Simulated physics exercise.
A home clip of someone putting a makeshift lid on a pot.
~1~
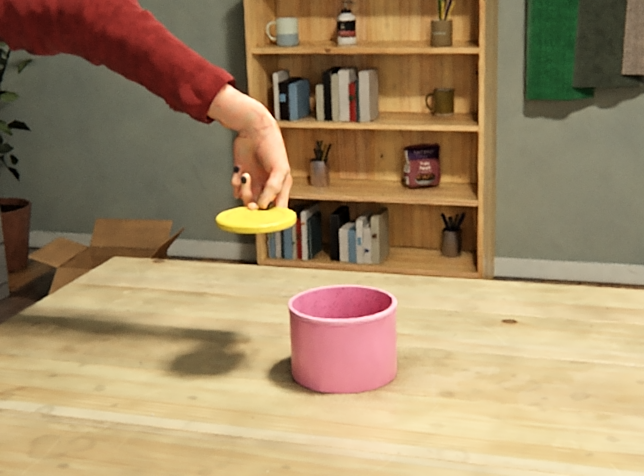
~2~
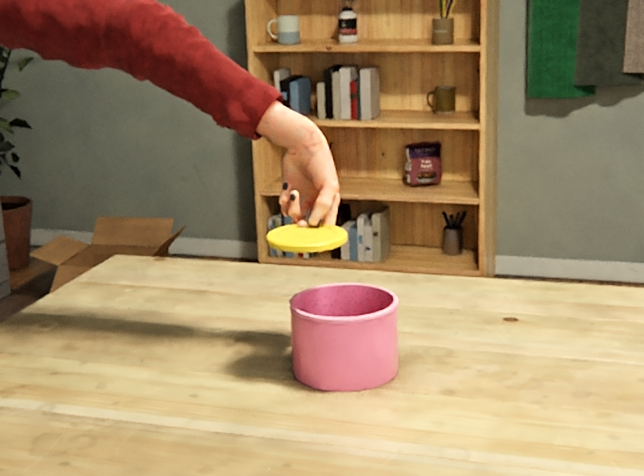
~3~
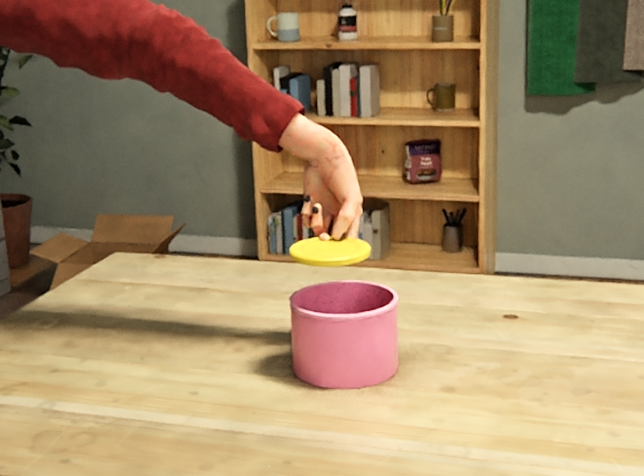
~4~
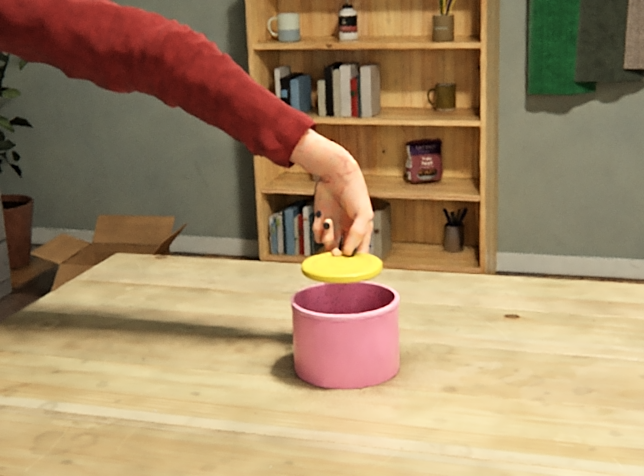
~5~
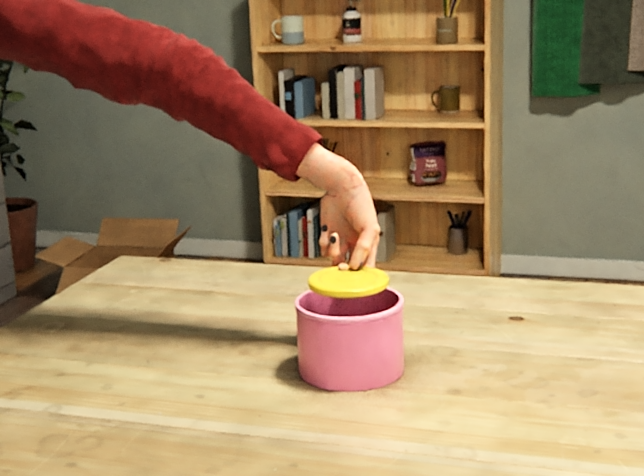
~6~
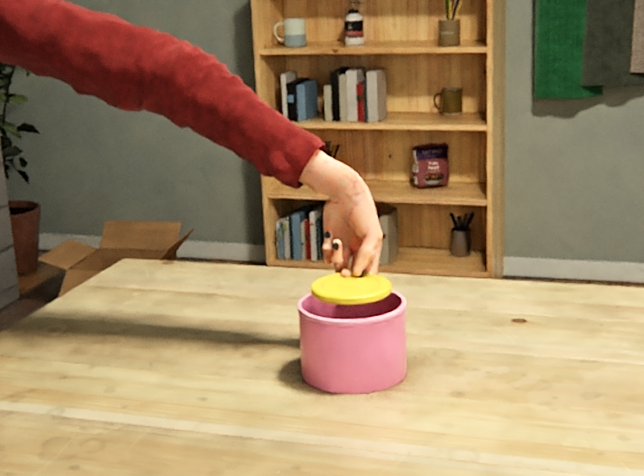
A red-sleeved hand carries a yellow disc rightward and lowers it to a pink pot's rim.
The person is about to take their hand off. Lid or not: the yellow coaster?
As it turns out, the yellow coaster drops inside.
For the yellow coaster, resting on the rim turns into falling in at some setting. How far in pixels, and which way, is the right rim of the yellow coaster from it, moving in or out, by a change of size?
About 12 pixels right.
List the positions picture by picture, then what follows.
The first picture shows still on the way; yellow coaster (256, 219); jar (343, 337).
The second picture shows still on the way; yellow coaster (307, 237); jar (345, 335).
The third picture shows still on the way; yellow coaster (330, 251); jar (345, 332).
The fourth picture shows still on the way; yellow coaster (341, 267); jar (346, 333).
The fifth picture shows still on the way; yellow coaster (348, 282); jar (350, 335).
The sixth picture shows in place, still held; yellow coaster (351, 288); jar (353, 337).
Then, 0.12 s after the last picture, yellow coaster moved a little near (352, 312).
Then, 0.18 s after the last picture, yellow coaster falling near (354, 359).
At rest, the yellow coaster slips past the rim, near (354, 365).
